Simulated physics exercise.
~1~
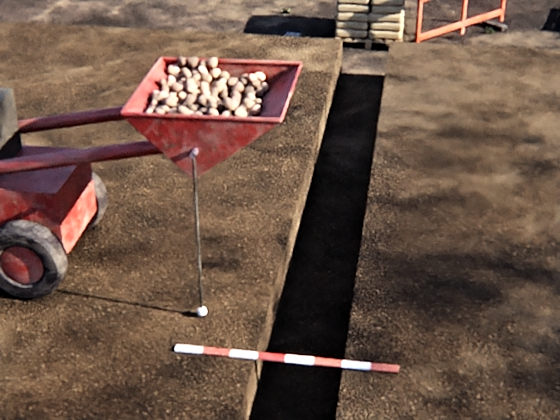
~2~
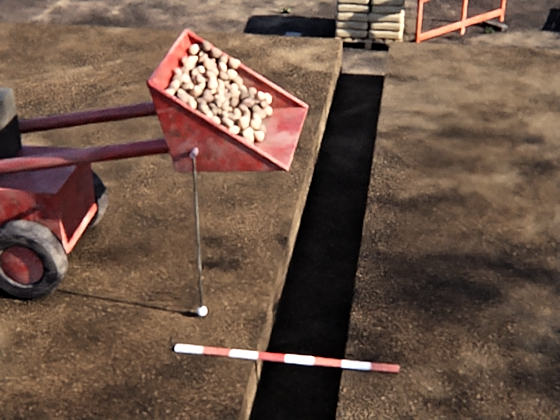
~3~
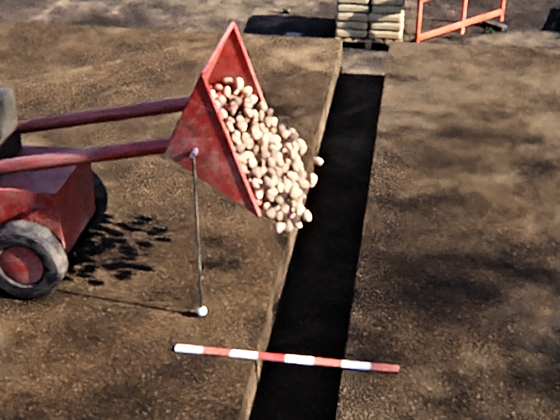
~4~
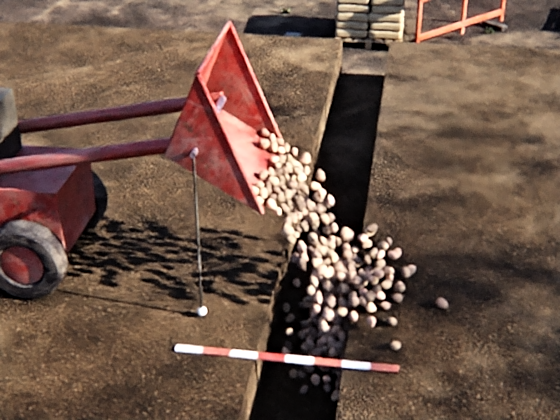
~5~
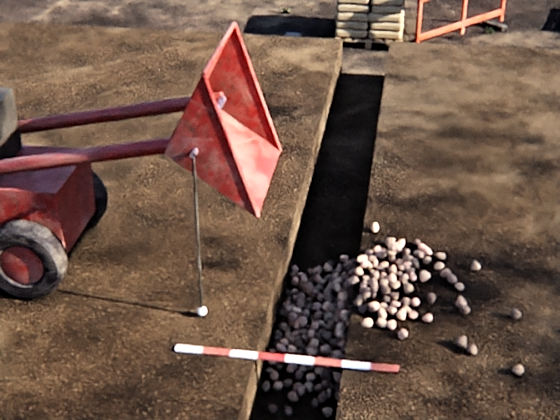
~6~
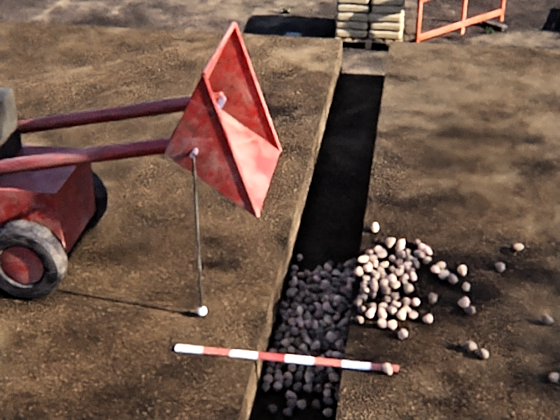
A patch of bare brown ground on a building site is seen from above, with a dark, straight-sided trench running away from the viewer. At the left, a red loader holds out a bucket heaped with pale round stones, a white ball hanging beneath it, while a red and white staff lies across the trench in front. The bucket tips forward toward the trench, and the stones slide to its lip and pour out in a thick stream. Most drop into the trench, while others land beyond its right edge, a few rolling farther right. Finally the emptied bucket stays steeply tilted, with stones piled in the trench and a smaller heap and scattered strays beside it.
